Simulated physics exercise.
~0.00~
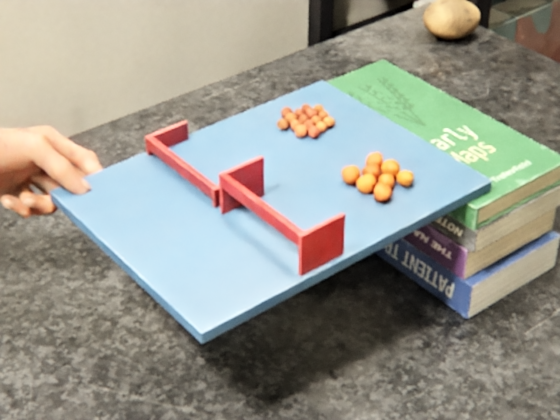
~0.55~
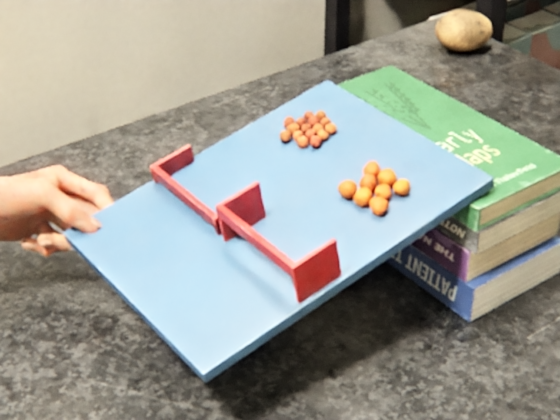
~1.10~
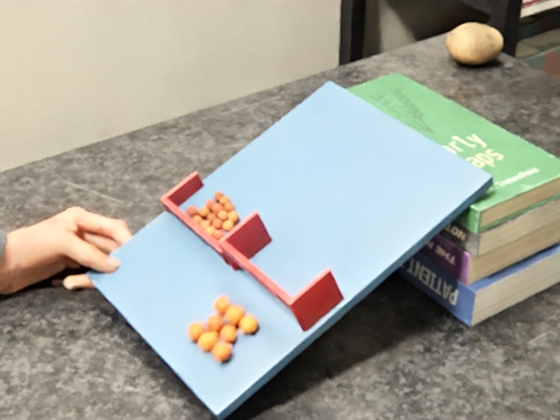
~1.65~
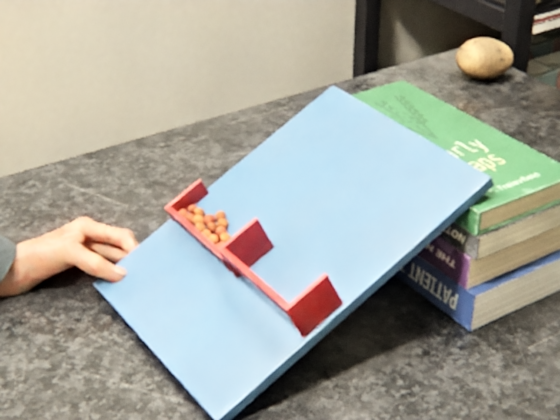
A hand at the left grips the low end of a light blue board whose other end leans on a stack of books topped by a green one, seen from above on a dark speckled counter. Two red barriers cross the board, with two clusters of small orange balls higher up. The hand lowers its end, steepening the slope, and both clusters slide down. The nearer, larger balls pass beneath their bar and continue down the board until they are out of sight, while the farther, smaller ones lodge against their bar as the board rests on the counter.
